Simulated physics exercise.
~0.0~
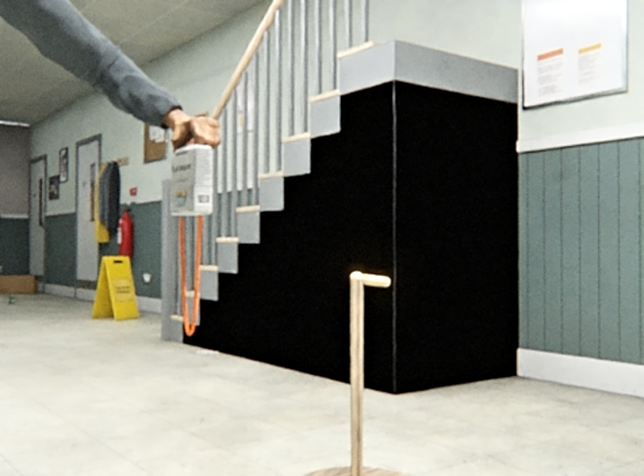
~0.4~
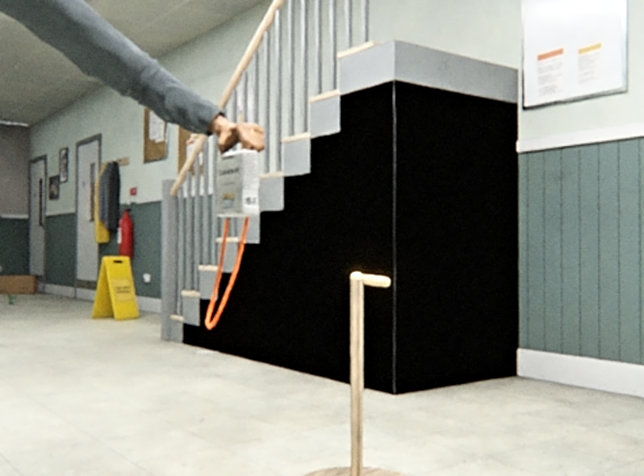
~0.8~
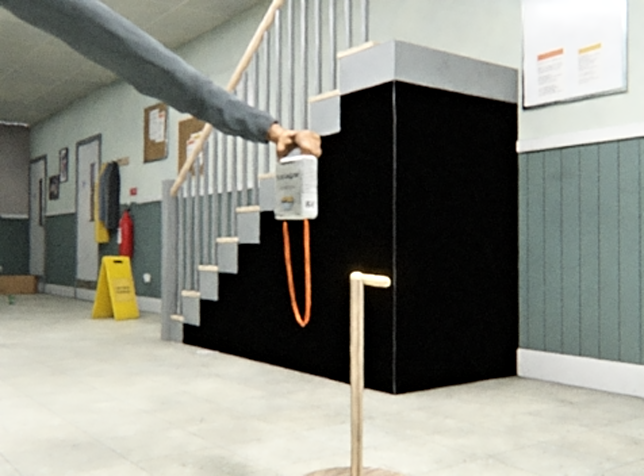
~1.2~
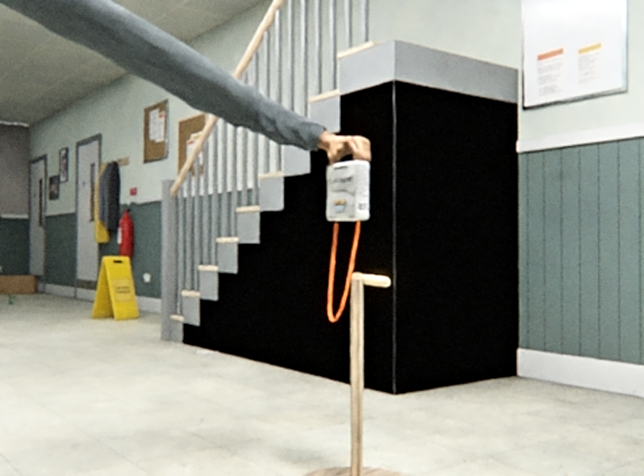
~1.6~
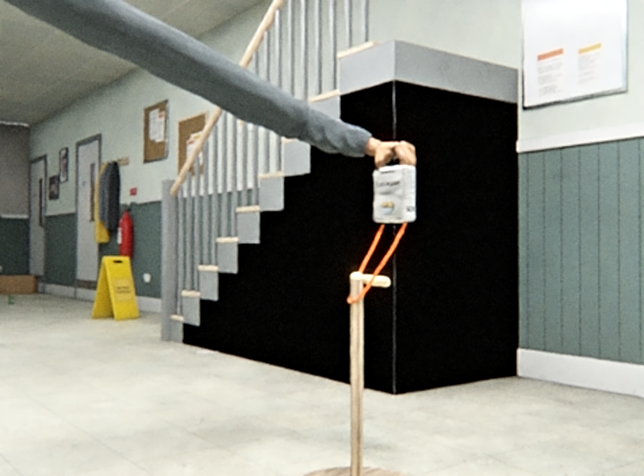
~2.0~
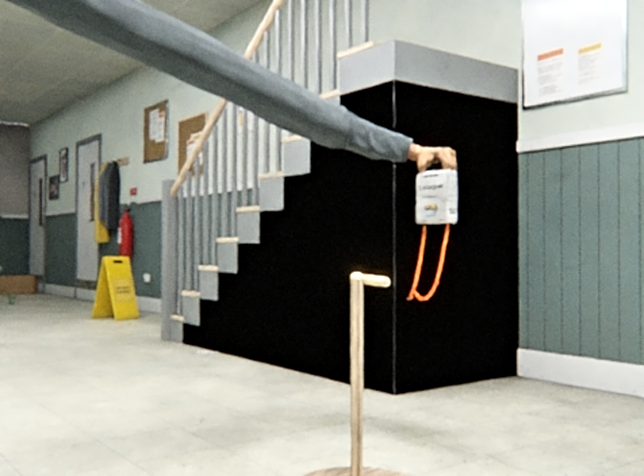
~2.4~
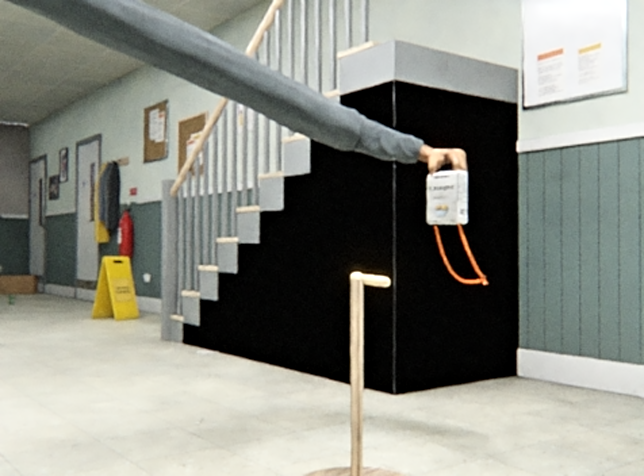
A white pouch with an orange loop is carried right by hand, passing a post freely.
